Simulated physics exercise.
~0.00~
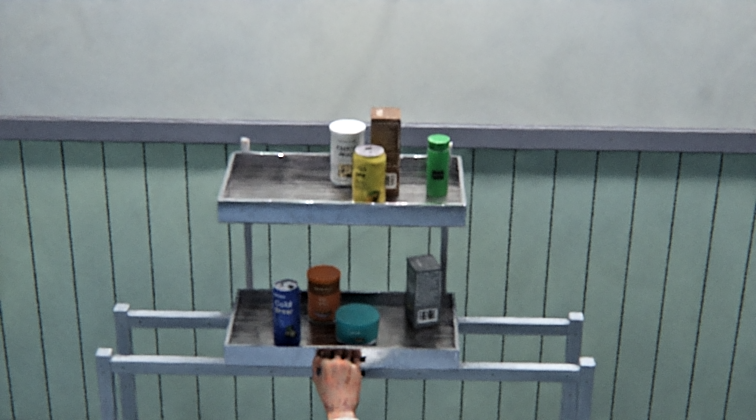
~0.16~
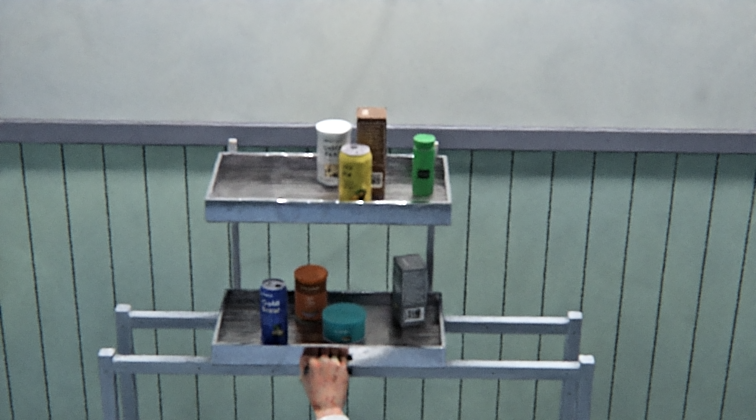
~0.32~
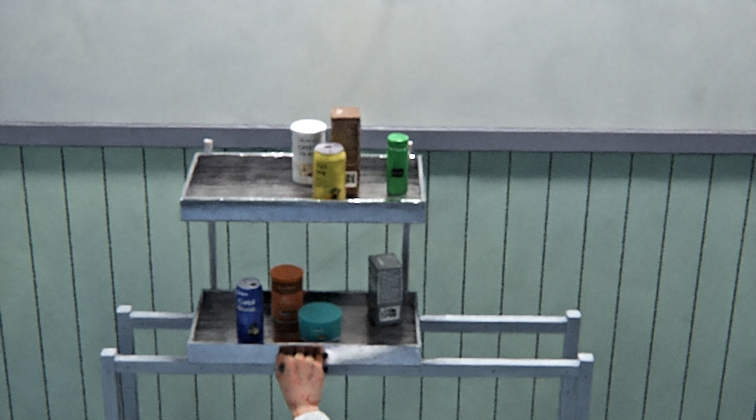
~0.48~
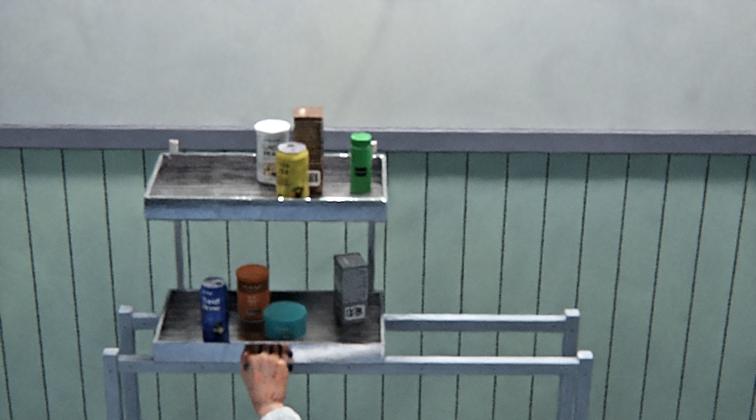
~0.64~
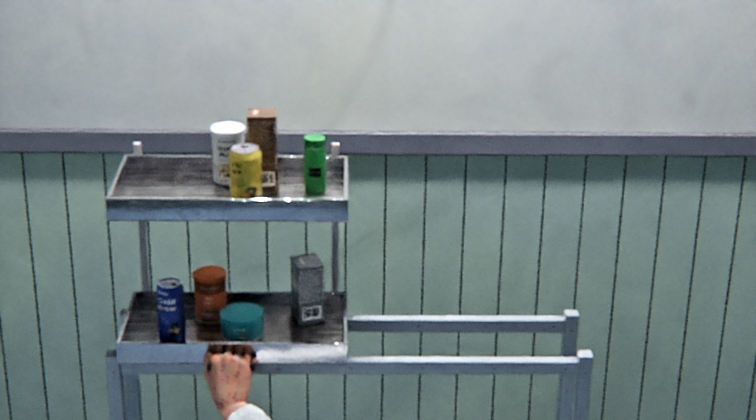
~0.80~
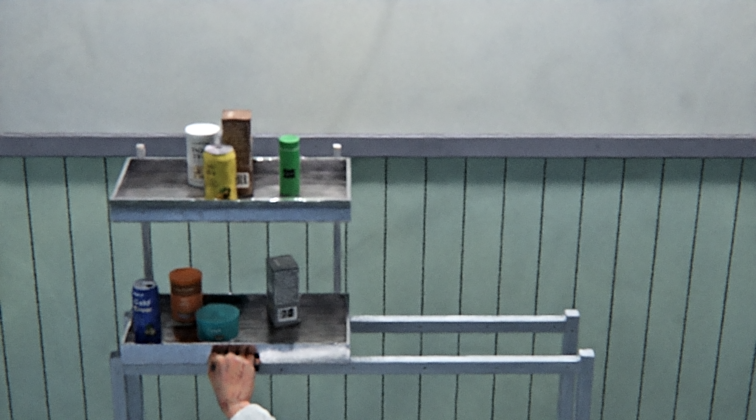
Against a green panelled wall, a hand pushed a two-level tray of cans, tins and cartons left along a frame until it stopped at the end, and the items on both levels slid a little farther left, all still standing.
